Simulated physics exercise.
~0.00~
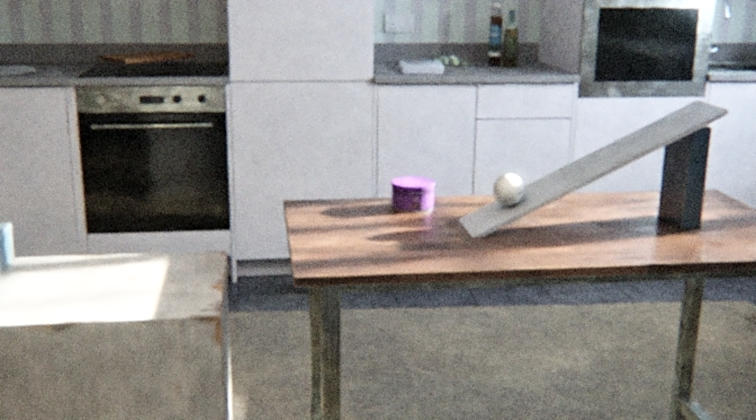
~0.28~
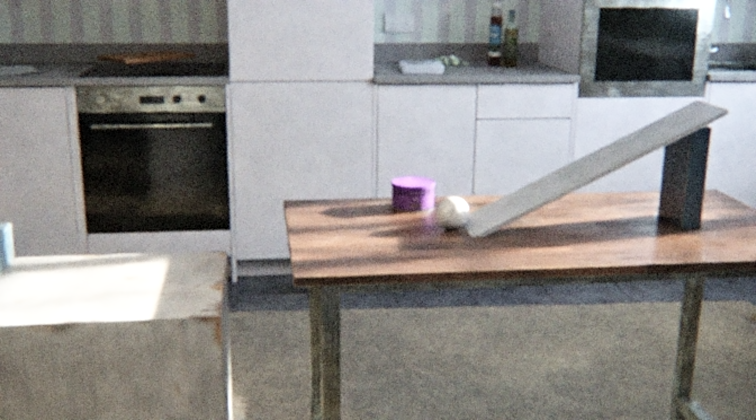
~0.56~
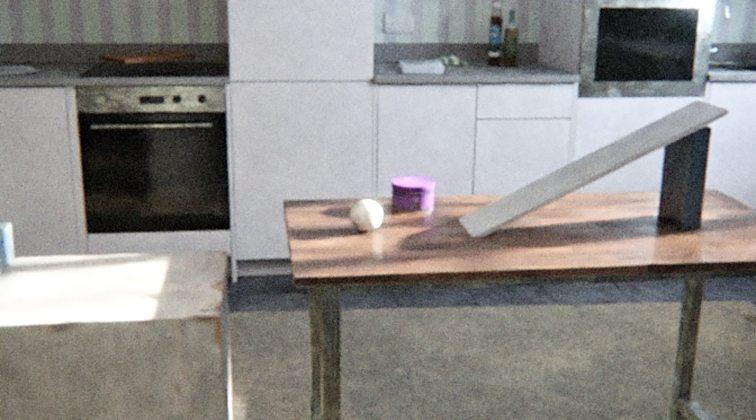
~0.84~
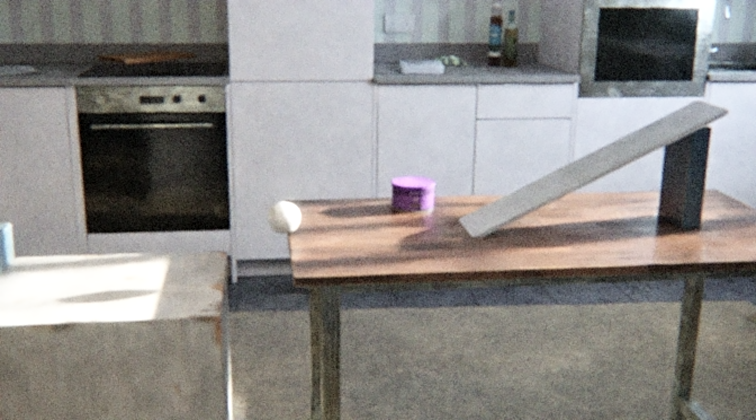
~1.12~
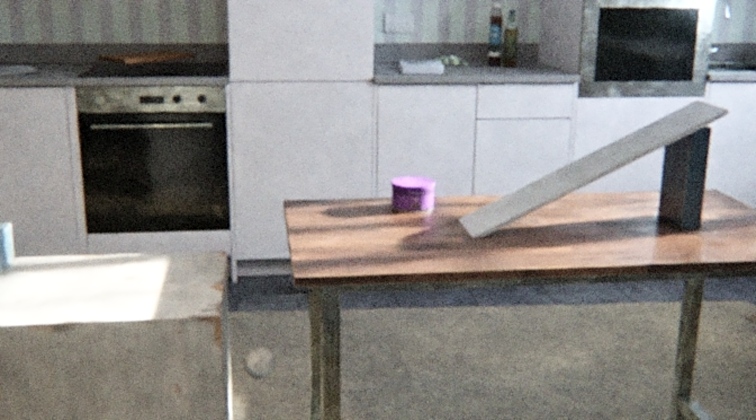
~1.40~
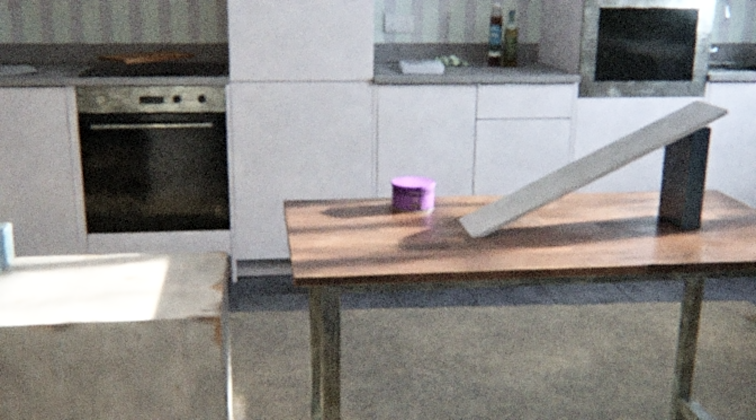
White ball rolling down a ramp, crossing a wooden table past a purple tub, and dropping into the gap beyond the edge.
